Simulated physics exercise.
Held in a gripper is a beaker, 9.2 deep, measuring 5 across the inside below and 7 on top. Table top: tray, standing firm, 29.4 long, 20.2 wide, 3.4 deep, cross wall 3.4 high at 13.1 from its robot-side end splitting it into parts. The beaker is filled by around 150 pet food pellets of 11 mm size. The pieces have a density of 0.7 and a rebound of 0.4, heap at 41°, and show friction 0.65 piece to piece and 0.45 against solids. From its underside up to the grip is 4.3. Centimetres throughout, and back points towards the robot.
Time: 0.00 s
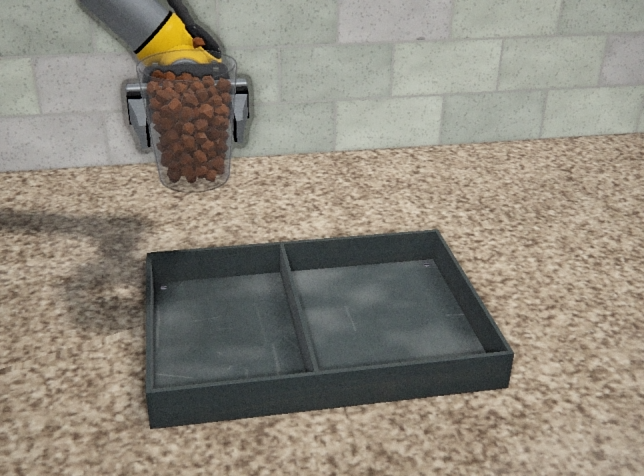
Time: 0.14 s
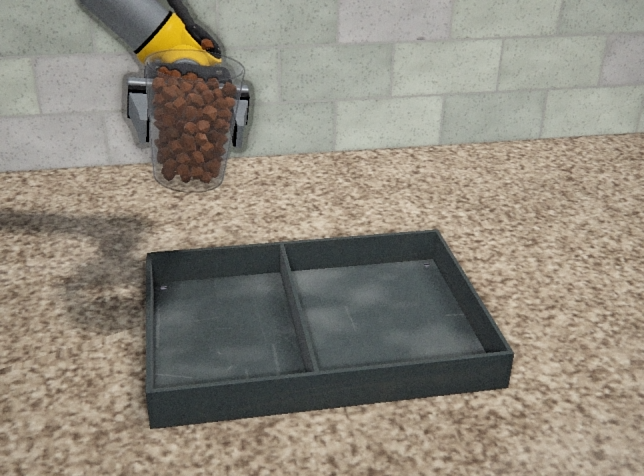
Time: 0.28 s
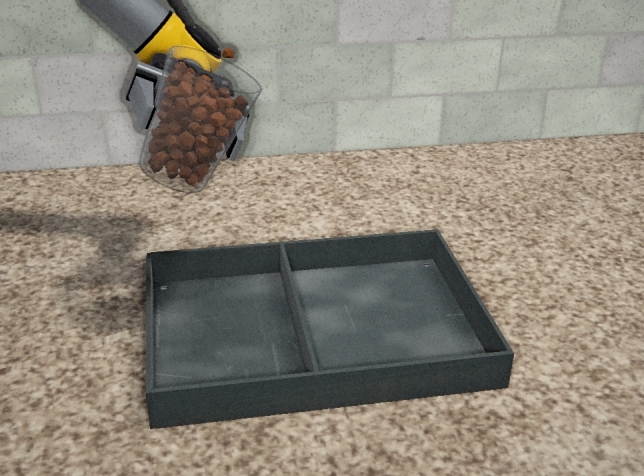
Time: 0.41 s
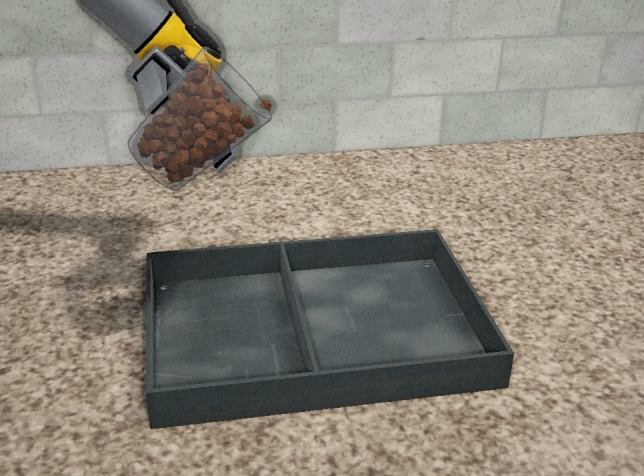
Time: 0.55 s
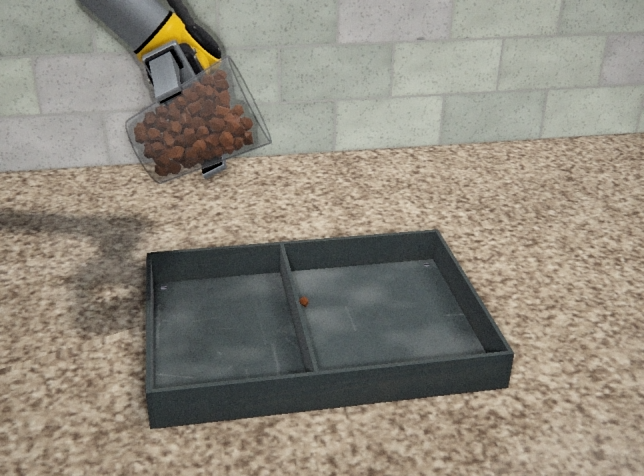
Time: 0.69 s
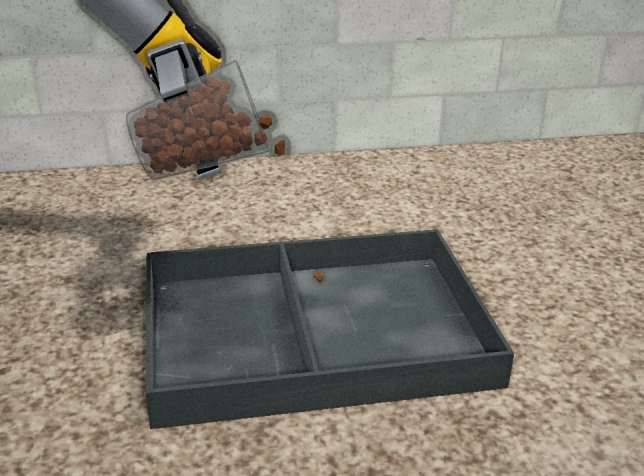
At the start, a gripper holds a clear beaker full of brown pellets upright above an empty, dark divided tray on a speckled countertop. The gripper tilts the beaker steadily to the right; one pellet drops into the tray's right section, then a couple more leave the rim.
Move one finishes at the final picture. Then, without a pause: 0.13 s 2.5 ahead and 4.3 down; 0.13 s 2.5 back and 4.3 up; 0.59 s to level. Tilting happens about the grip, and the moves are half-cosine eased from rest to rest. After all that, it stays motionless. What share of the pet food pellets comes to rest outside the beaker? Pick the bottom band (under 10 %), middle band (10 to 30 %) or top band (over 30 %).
Bottom band.
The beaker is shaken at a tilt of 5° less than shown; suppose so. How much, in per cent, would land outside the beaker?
Near 5 %.
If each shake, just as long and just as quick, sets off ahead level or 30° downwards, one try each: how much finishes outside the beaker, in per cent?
It comes to around 35 per cent on the first try and around 15 per cent on the second.
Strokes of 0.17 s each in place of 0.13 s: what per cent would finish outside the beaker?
About 5 per cent in that case.
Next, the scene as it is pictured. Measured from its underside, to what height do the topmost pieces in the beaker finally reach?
9.0 cm.
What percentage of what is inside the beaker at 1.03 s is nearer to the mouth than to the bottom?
Near 50 %.
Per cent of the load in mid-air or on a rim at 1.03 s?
My guess is some 4 in a hundred.
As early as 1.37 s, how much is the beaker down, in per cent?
I'd say some 5 percent by then.
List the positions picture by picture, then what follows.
In the first picture, the beaker middle at (191, 125), level; upper third of the load around (187, 97), from x 155 to 225, top at y 45; 152 in the beaker.
In the second picture, the beaker middle at (192, 125), tilted 7° forward; upper third of the load around (191, 97), from x 160 to 230, top at y 45.
In the third picture, the beaker middle at (193, 125), tilted 25° forward; upper third of the load around (195, 100), from x 155 to 240, top at y 55.
In the fourth picture, the beaker middle at (194, 126), tilted 47° forward; upper third of the load around (200, 103), from x 145 to 265, top at y 70; 151 in the beaker, 1 in flight or on a rim.
In the fifth picture, the beaker middle at (195, 127), tilted 65° forward; upper third of the load around (204, 107), from x 140 to 305, top at y 75; 151 in the beaker, 1 in the far-side part.
In the sixth picture, the beaker middle at (195, 127), tilted 72° forward; upper third of the load around (200, 110), from x 140 to 320, top at y 85; 151 in the beaker, 1 in the far-side part.
After 1.03 s, tilted 69° forward, highest piece 24 above the table; 143 in the beaker, 3 in the far-side part, 6 in flight or on a rim.
After 1.37 s, tilted 14° forward, highest piece 25 above the table; 142 in the beaker, 9 in the far-side part, 1 in the robot-side part.
After 1.74 s, level, highest piece 26 above the table; 142 in the beaker, 9 in the far-side part, 1 in the robot-side part.
After 2.79 s, level, highest piece 26 above the table; 142 in the beaker, 9 in the far-side part, 1 in the robot-side part.
In the end, 142 in the beaker, 9 in the far-side part, 1 in the robot-side part. That is 7 % outside the beaker.
